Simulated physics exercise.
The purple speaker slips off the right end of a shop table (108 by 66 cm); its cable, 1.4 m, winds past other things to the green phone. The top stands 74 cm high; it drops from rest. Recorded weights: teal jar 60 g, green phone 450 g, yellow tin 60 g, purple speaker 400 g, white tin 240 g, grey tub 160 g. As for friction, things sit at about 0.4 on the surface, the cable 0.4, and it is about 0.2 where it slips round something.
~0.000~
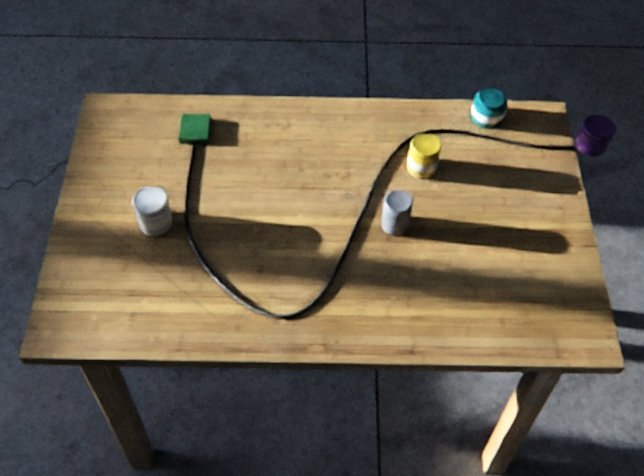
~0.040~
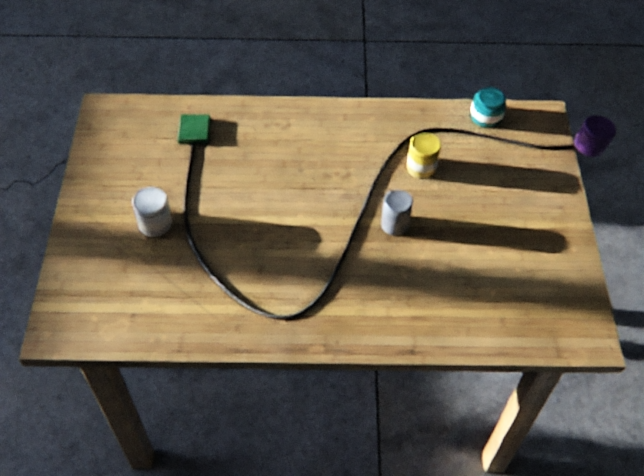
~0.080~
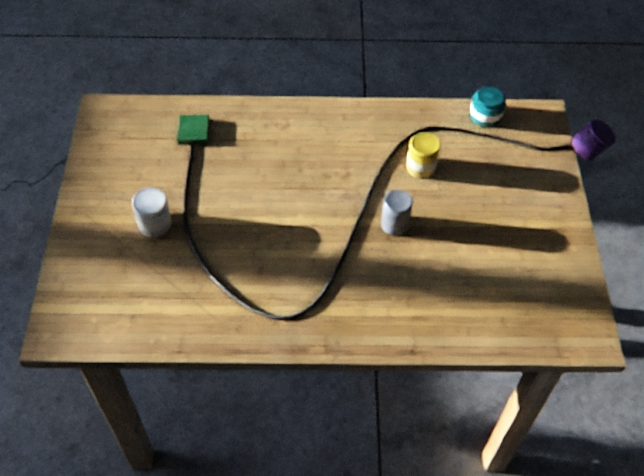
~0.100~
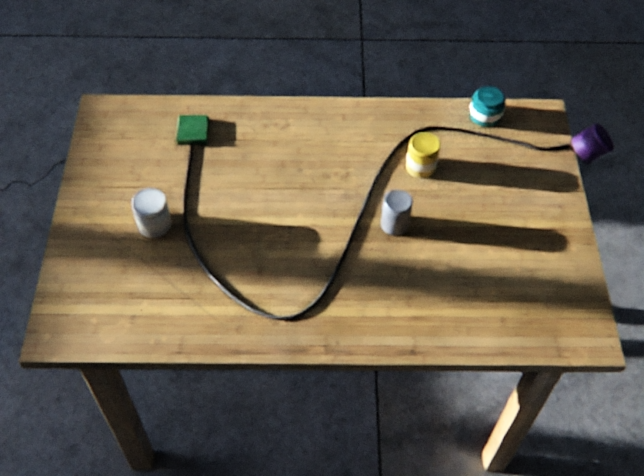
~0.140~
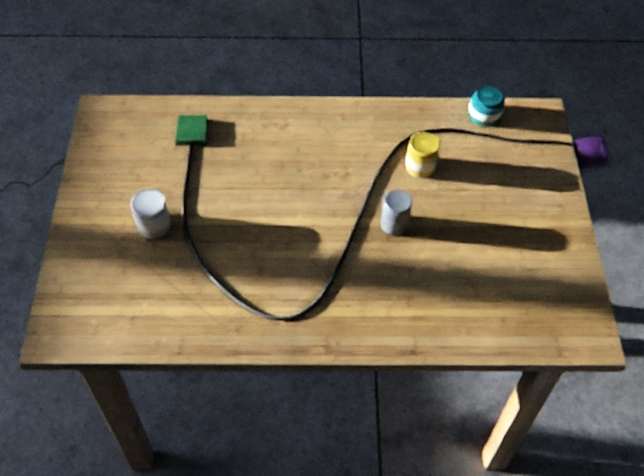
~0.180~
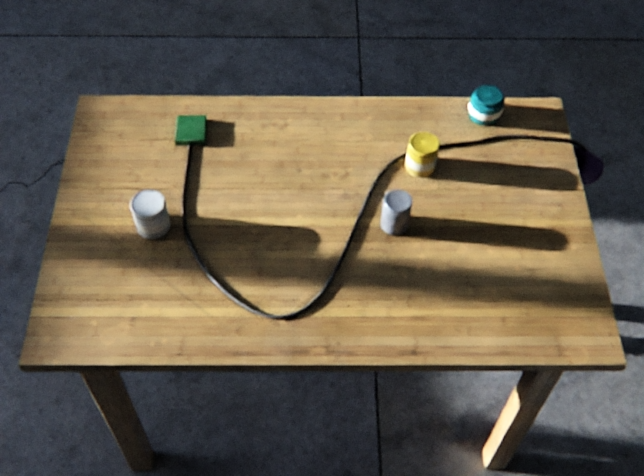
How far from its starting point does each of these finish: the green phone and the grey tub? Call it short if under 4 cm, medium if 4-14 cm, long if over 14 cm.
Green phone: Medium; grey tub: Short.
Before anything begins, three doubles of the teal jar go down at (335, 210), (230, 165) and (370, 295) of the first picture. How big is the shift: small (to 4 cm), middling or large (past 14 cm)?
First: A big shift; second: A big shift; third: A slight shift.
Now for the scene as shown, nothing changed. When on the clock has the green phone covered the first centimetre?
The green phone gets there at 0.48 seconds.
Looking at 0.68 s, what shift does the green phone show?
At that moment the green phone has gone 6 cm from the start.
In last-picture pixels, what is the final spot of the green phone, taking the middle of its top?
Around (222, 122).
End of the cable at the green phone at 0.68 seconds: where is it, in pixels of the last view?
Estimated pixel: (241, 123).
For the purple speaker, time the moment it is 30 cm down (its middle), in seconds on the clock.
Answer: 0.32 s on the clock.
After 0.4 s, the cable's tail end at (192, 145); yellow tin 3 cm off its start, purple speaker over the edge.
After 0.7 s, the cable's tail end at (241, 123); green phone 7 cm off its start, yellow tin 3 cm off its start, purple speaker over the edge.
After 0.9 s, the cable's tail end at (241, 123); green phone 7 cm off its start at (222, 122), yellow tin 3 cm off its start at (437, 152), purple speaker over the edge.
After 1.2 s, the cable's tail end at (241, 123); green phone 7 cm off its start, yellow tin 3 cm off its start, purple speaker over the edge.
After 2.4 s, the cable's tail end at (241, 123); green phone 7 cm off its start at (222, 122), grey tub 0 cm off its start at (398, 200), yellow tin 3 cm off its start at (437, 152), purple speaker over the edge.
